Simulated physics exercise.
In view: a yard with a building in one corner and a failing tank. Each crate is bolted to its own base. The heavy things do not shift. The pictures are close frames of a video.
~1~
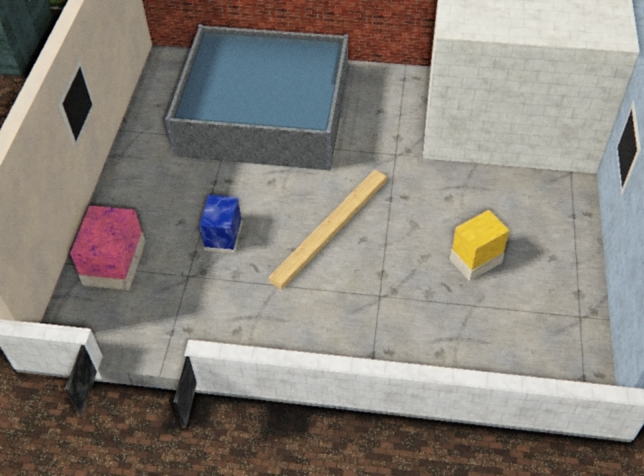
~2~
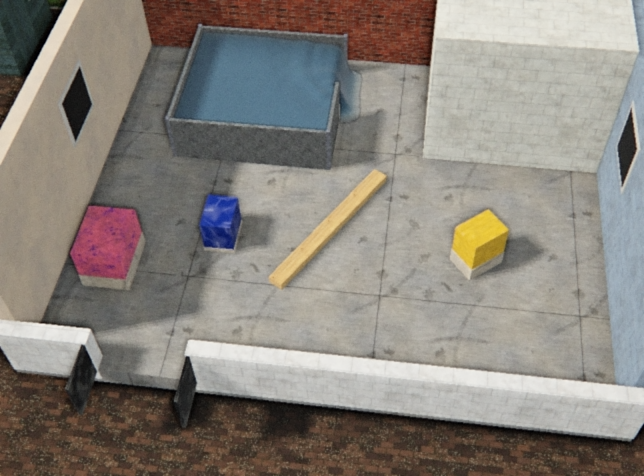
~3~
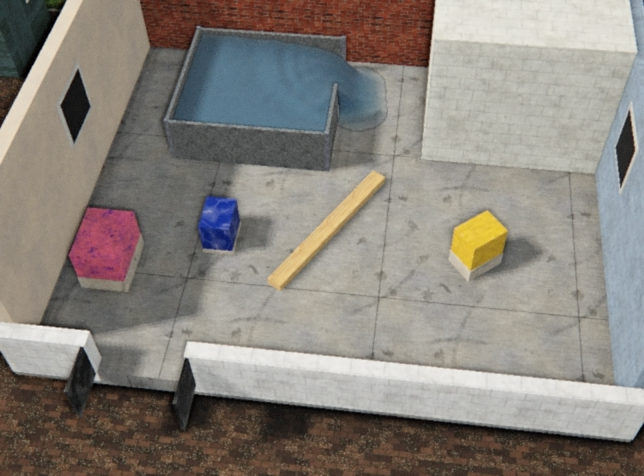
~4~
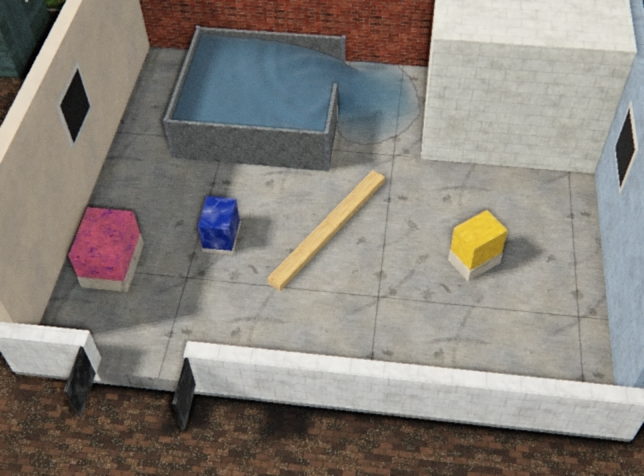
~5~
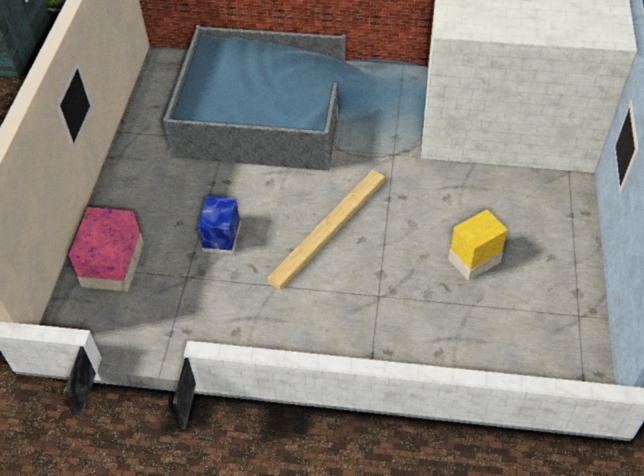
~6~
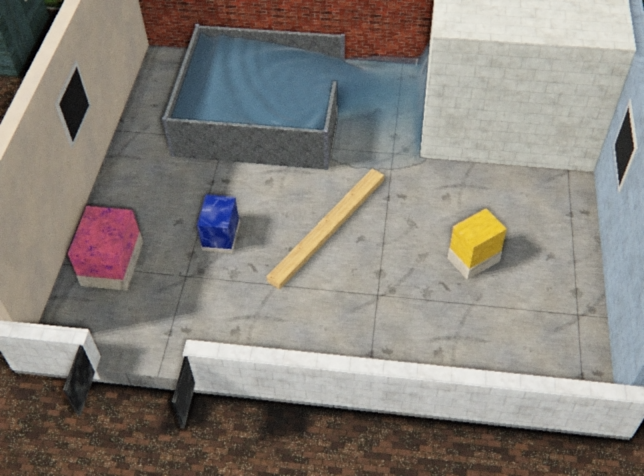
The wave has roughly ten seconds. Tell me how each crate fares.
One by one: The yellow crate stays dry; the blue crate gets wet; the pink crate stays dry.
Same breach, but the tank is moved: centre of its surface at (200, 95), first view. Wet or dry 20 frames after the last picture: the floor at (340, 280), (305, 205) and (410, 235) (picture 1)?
In turn: Covered, awash, flooded.
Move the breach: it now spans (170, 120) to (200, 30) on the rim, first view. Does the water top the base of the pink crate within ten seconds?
One by one: The pink one ends up wet.
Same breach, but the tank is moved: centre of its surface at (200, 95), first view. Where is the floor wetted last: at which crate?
That is the pink one.
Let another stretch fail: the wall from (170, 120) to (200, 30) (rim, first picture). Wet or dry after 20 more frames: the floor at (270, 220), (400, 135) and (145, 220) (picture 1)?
In that order: Not flooded, covered, wet.
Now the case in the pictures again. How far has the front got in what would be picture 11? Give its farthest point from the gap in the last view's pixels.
Near (455, 225).
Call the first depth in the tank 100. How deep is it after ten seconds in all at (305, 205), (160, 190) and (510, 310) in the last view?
In turn 6, 14 and 4 in a hundred.
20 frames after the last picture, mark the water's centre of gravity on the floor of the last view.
At about (307, 137).
A moment on, water covers 10 % of the floor; the yellow crate not reached, the blue crate not reached, the pink crate not reached.
Next, water covers 25 % of the floor; the yellow crate water round its plinth, the blue crate not reached, the pink crate not reached.
Then, water covers 55 % of the floor; the yellow crate water round its plinth, the blue crate water round its plinth, the pink crate not reached.
Later, water covers 90 % of the floor; the yellow crate water round its plinth, the blue crate water round its plinth, the pink crate water round its plinth.
In the end, water covers 100 % of the floor; the yellow crate stayed above the water, the blue crate was topped, the pink crate stayed above the water.
